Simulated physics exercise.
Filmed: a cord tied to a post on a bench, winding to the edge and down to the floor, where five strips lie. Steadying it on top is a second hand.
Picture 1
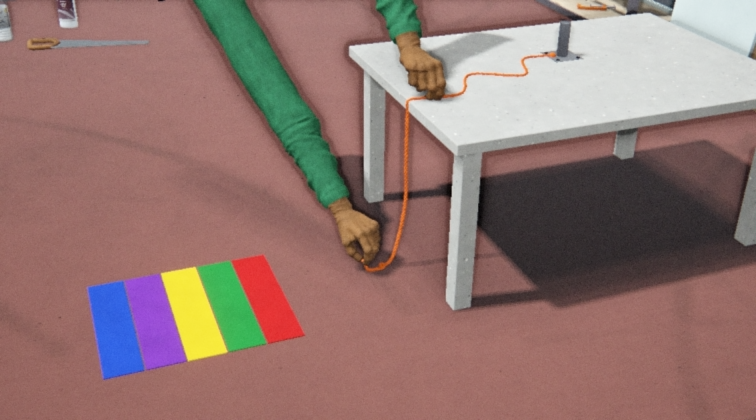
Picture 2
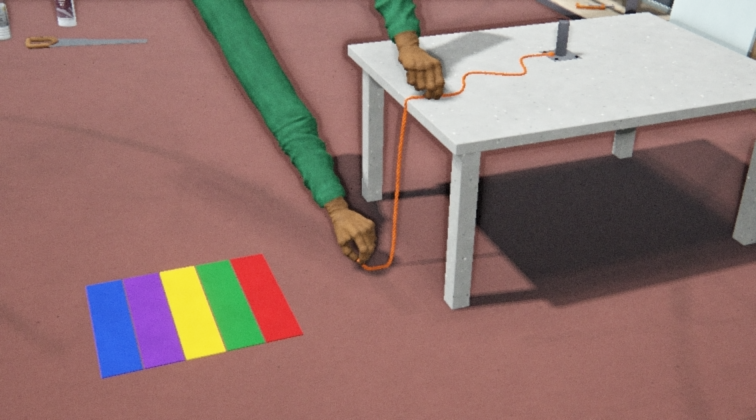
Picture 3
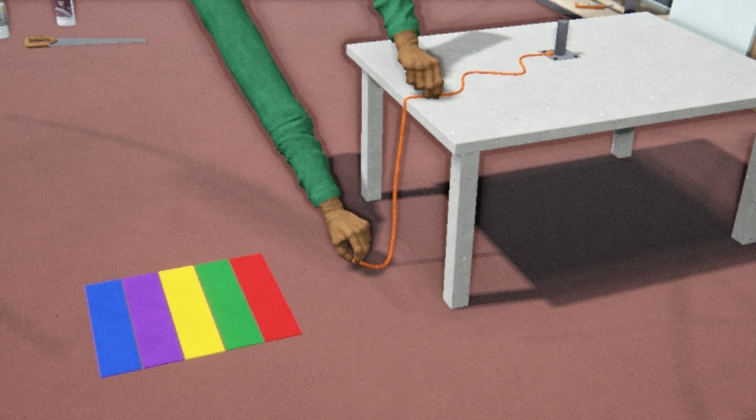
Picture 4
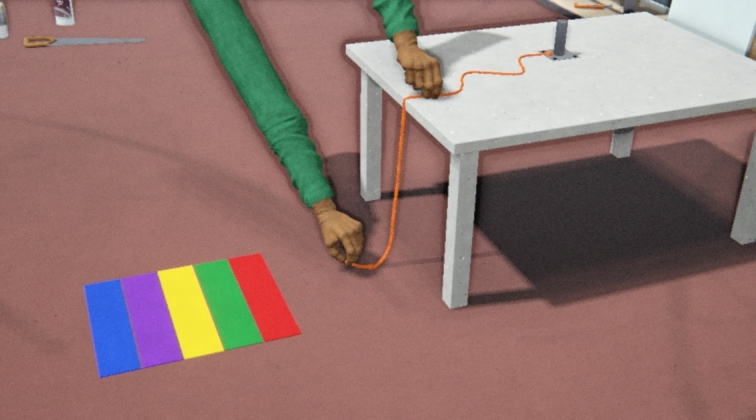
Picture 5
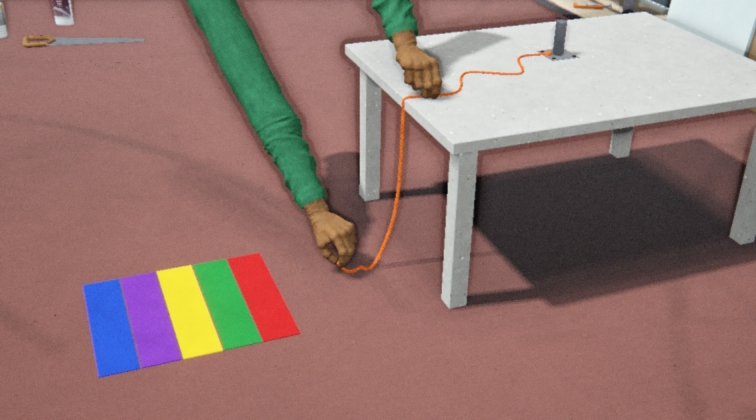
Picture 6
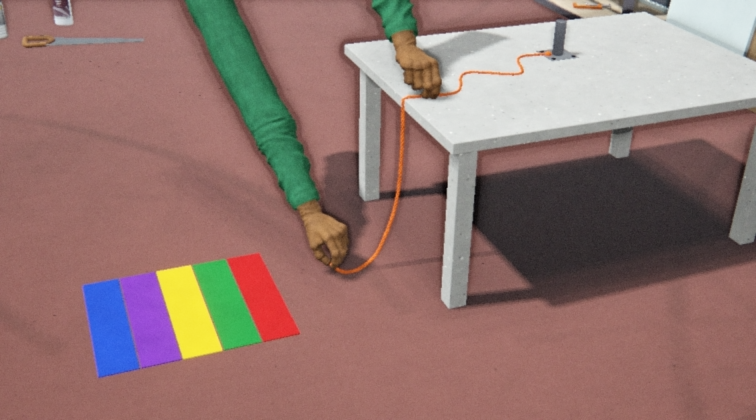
Green-sleeved arms holding an orange cord at a pale table's edge, the lower hand drawing its end slightly left across the floor.
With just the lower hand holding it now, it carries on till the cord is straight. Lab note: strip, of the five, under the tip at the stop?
Yellow.
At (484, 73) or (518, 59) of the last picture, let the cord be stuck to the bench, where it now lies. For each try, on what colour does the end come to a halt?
Taking them in turn: Green; yellow.
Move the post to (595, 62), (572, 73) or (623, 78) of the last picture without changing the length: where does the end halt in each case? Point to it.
Results per try: (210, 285); (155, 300); (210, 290).
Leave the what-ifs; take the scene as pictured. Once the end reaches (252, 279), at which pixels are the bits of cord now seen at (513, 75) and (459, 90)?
Around (486, 73) and around (409, 93).
Early on, end near (252, 279); over red.
Midway, end near (207, 288); over green.
At the end of the slack, end near (181, 293); over yellow. It gets as far as the yellow strip.
